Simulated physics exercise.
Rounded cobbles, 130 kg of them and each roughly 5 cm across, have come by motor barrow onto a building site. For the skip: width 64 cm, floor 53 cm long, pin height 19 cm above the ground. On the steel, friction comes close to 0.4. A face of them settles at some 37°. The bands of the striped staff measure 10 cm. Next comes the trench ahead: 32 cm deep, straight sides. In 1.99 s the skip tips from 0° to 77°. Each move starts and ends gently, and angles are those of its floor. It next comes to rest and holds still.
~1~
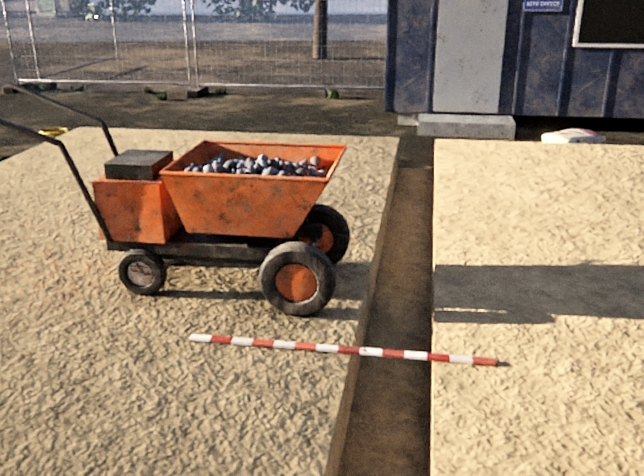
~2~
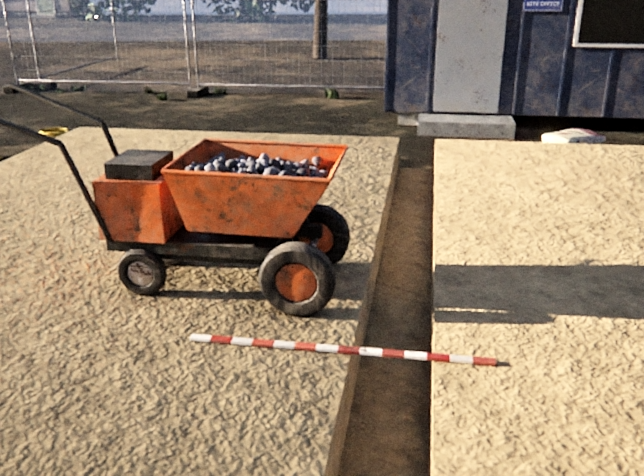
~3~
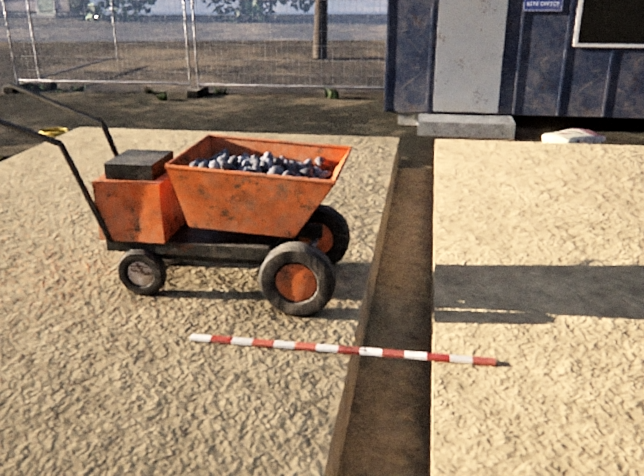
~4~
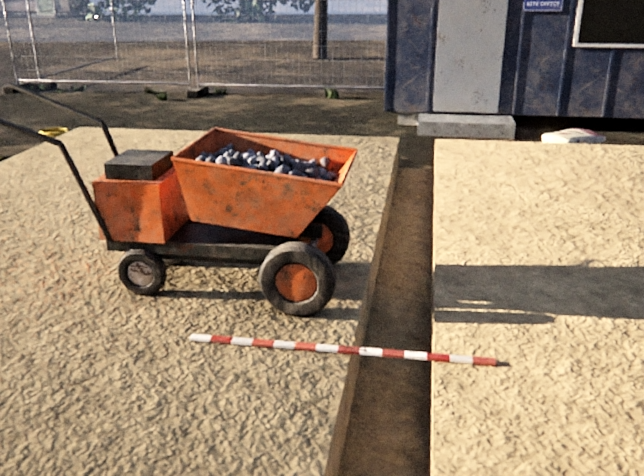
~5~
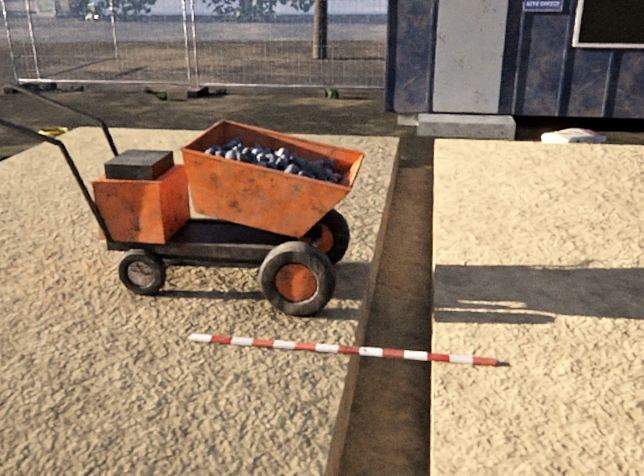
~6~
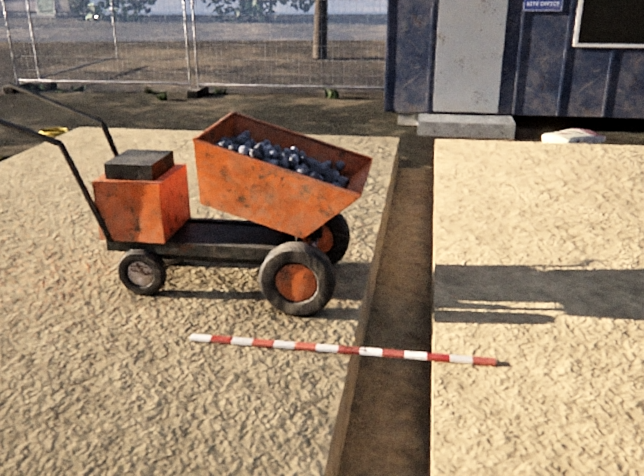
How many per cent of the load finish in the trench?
About 55 per cent.
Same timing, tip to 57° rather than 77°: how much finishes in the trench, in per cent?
Roughly 20%.
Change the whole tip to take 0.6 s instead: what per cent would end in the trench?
My guess is near 30 percent.
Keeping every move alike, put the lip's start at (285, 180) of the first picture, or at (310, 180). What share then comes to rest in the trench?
Near 100 per cent from the first place, 80 from the second.
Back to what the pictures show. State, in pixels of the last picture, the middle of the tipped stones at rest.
I'd put it close to (427, 324).
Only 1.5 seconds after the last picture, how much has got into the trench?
Roughly 20% by that time.
Then, 0.9 s after the last picture the floor is at 65°, 97 % in the skip, 2 % in the trench, 1 % past the trench; the foremost stones are at (450, 304).
Then, 1.5 s after the last picture the floor is at 77°, 44 % in the skip, 19 % in the trench, 38 % past the trench; the foremost stones are at (557, 304).
Then, 1.8 s after the last picture the floor is at 77°, 20 % in the skip, 32 % in the trench, 48 % past the trench; the foremost stones are at (596, 300).
Then, 3.8 s after the last picture the floor is at 77°, 0 % in the skip, 55 % in the trench, 45 % past the trench; the foremost stones are at (610, 293).
